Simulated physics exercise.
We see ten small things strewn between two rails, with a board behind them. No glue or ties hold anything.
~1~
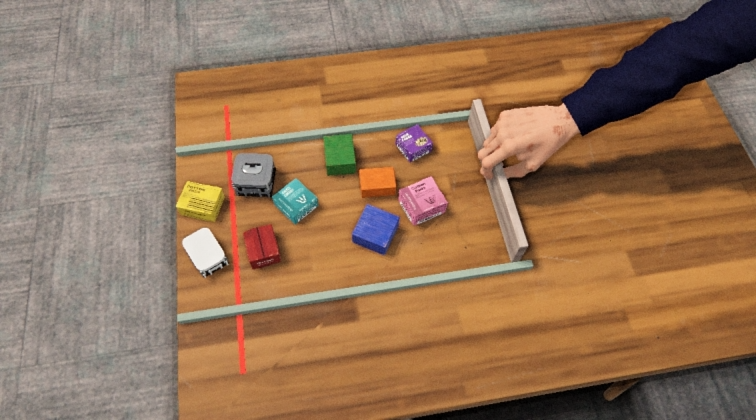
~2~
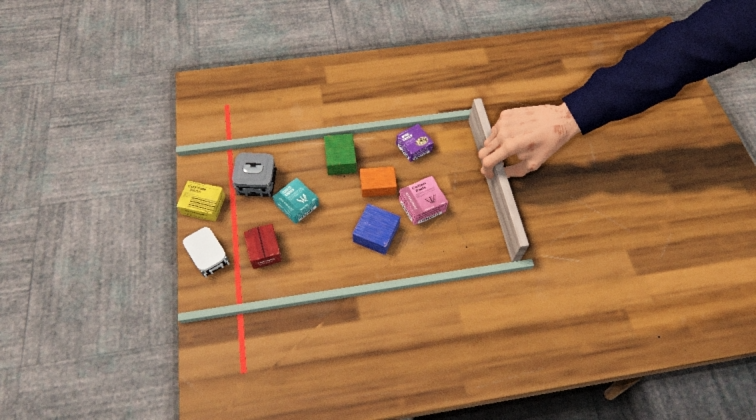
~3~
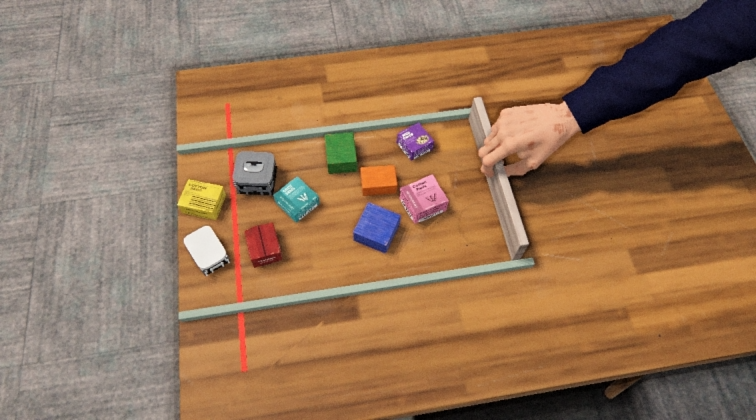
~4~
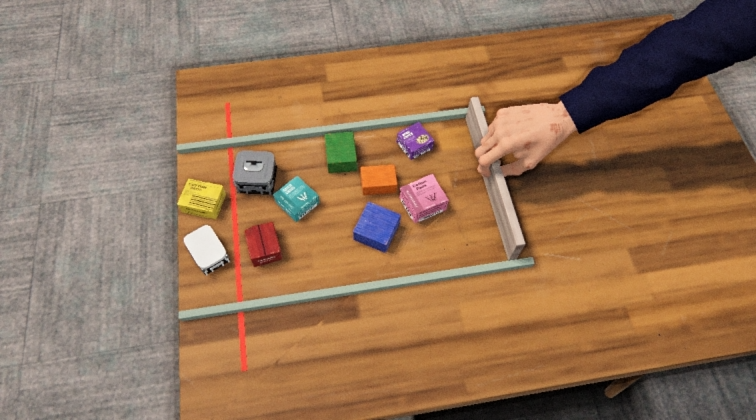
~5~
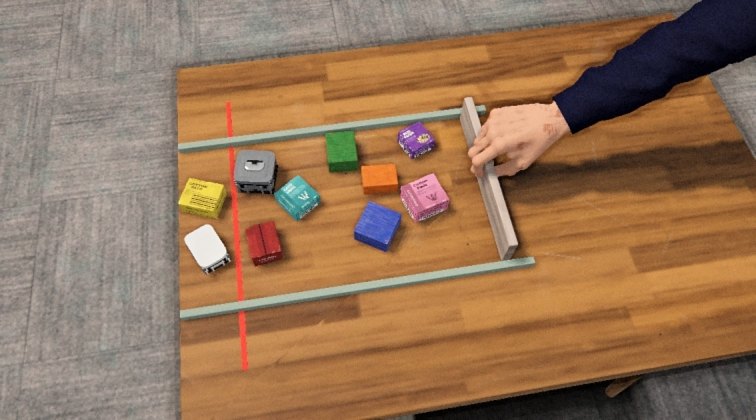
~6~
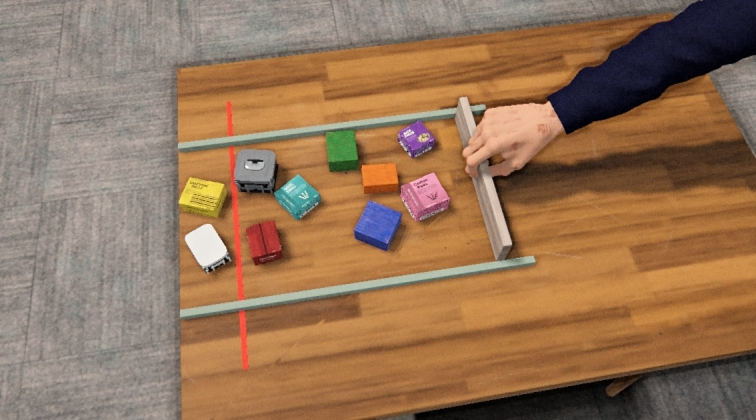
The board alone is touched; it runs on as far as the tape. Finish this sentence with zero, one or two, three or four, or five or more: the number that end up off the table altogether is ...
The number that end up off the table altogether is three or four.
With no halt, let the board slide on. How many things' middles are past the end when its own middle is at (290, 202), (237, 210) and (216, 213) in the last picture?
Counts: 1, 3, 6.
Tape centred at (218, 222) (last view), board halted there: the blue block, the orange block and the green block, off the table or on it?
In short: Blue block safe, orange block safe, green block gone.
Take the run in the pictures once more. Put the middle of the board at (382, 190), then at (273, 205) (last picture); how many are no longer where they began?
5 at one spot and 10 at the other.
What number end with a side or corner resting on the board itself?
Tally at the end: 4.
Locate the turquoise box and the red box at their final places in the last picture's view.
Final centres, in order: Near (180, 215), near (183, 255).
Early on, none off yet; yellow box at rest near (203, 198); white case at rest near (208, 249); grey case at rest near (257, 171).
A while later, none off yet; yellow box travelled a little near (189, 202); white case at rest near (208, 249); grey case travelled about its own width near (229, 175).
Finally, the number that fall off is three or four; lost, grey case, white case and yellow box.
